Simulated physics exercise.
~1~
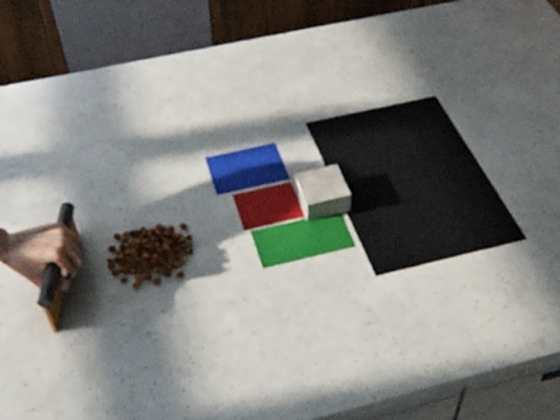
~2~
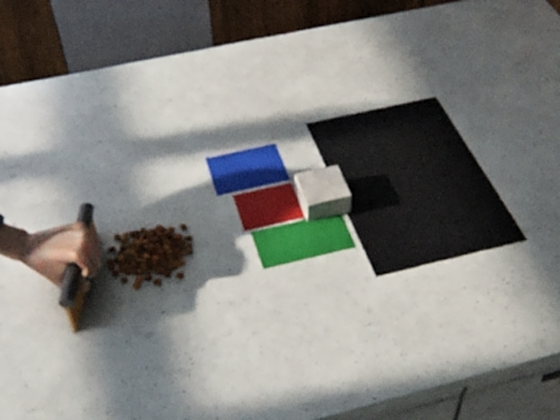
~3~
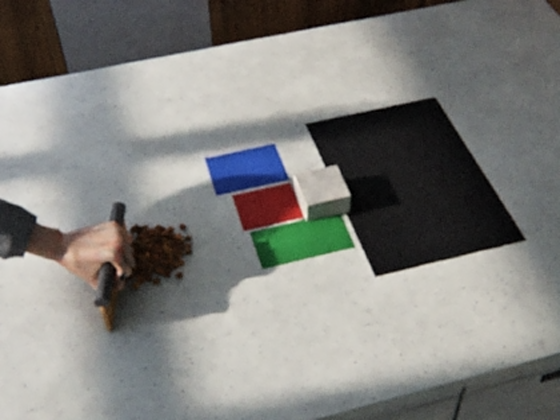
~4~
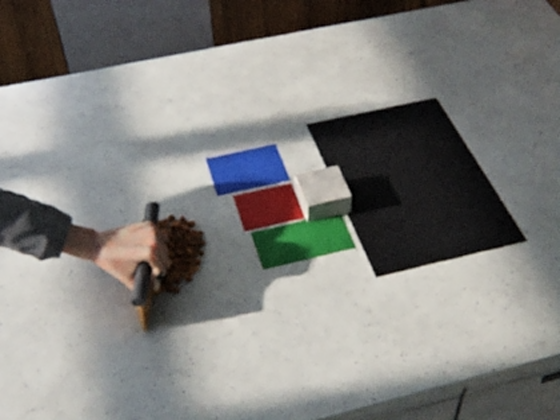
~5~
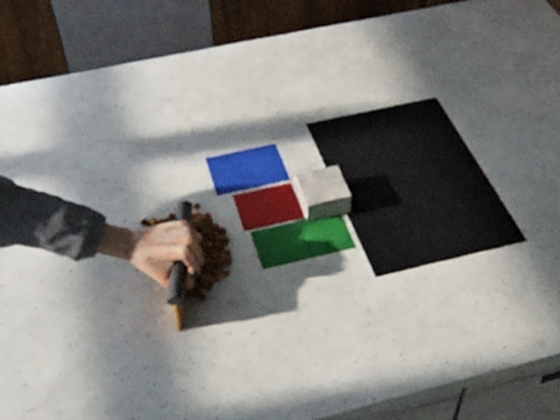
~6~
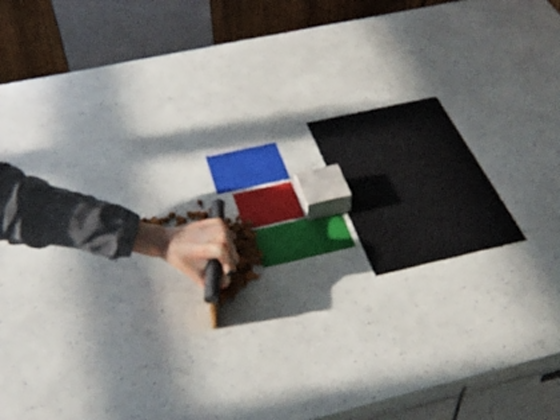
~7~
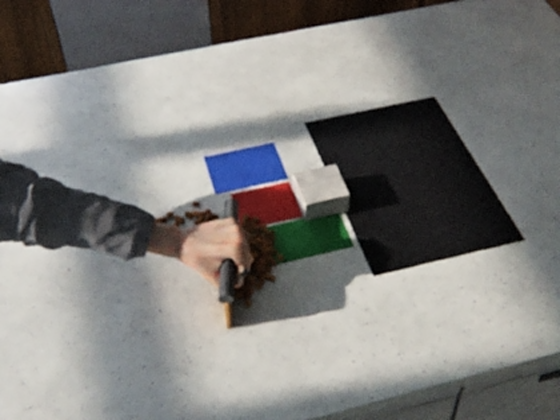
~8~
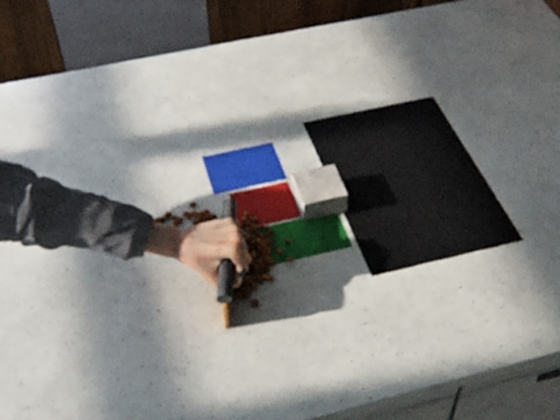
A hand with a scraper pushes brown pieces right across a pale counter, stopping with some on the green mat's edge.
